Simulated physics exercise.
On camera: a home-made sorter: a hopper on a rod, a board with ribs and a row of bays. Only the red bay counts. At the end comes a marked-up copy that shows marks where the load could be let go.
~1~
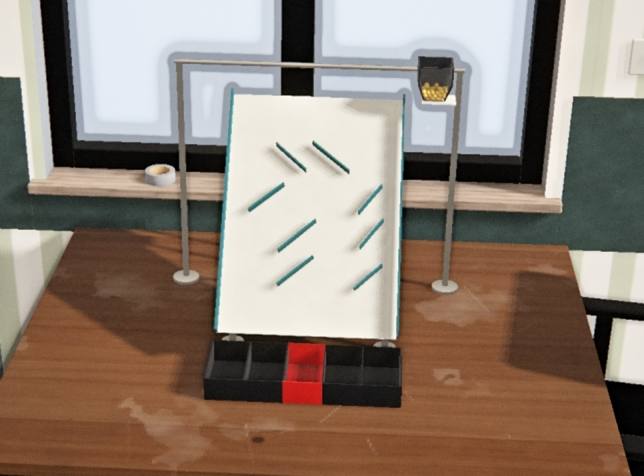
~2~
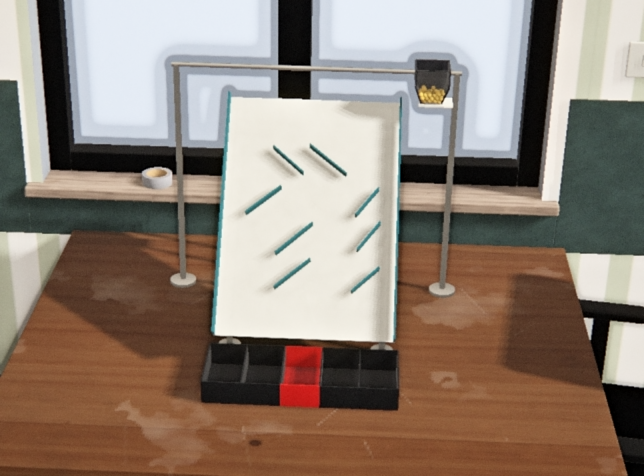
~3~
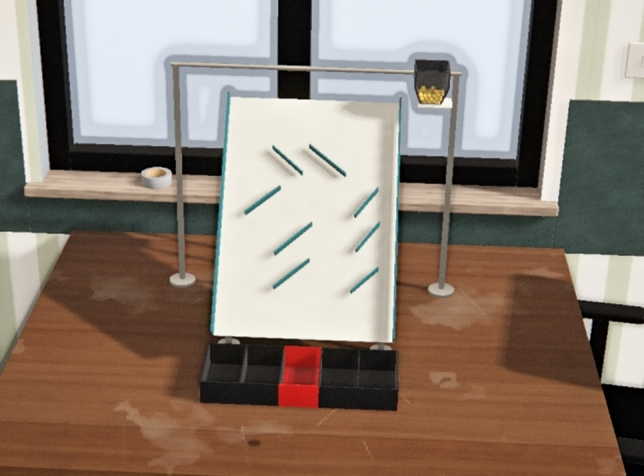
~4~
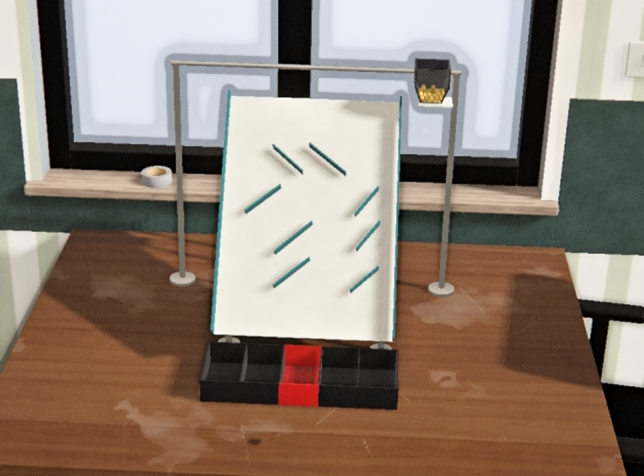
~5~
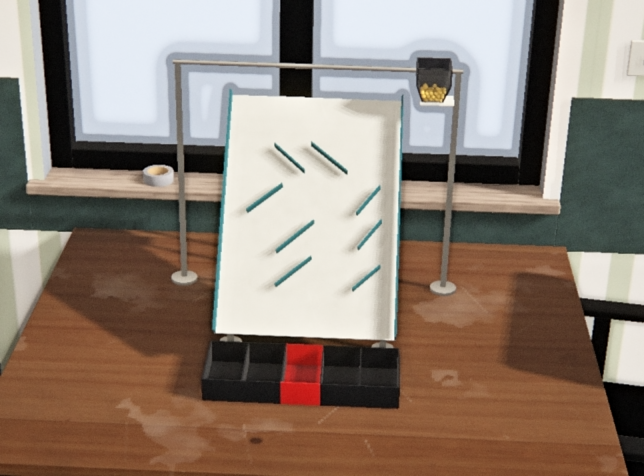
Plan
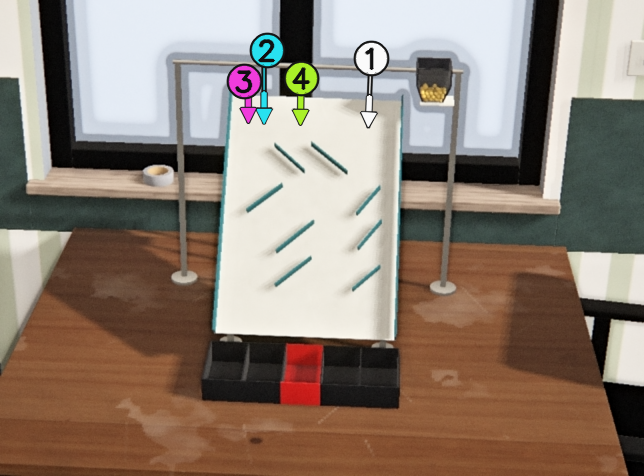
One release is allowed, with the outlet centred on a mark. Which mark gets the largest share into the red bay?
The answer is mark 1.
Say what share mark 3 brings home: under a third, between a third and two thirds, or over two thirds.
It is under a third.
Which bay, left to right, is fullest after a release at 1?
The third.
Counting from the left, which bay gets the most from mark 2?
It is the first one.
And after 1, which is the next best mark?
That would be 4.
On the marked copy, mark 1 meets the board at (368, 121); mark 2 meets the board at (264, 118); mark 3 meets the board at (248, 117); mark 4 meets the board at (300, 119).
With 1, roughly half in the red bay, roughly a third in other bays.
With 2, not one piece in the red bay, almost all in other bays.
With 3, not one piece in the red bay, every piece in other bays.
With 4, roughly a quarter in the red bay, the larger part in other bays.
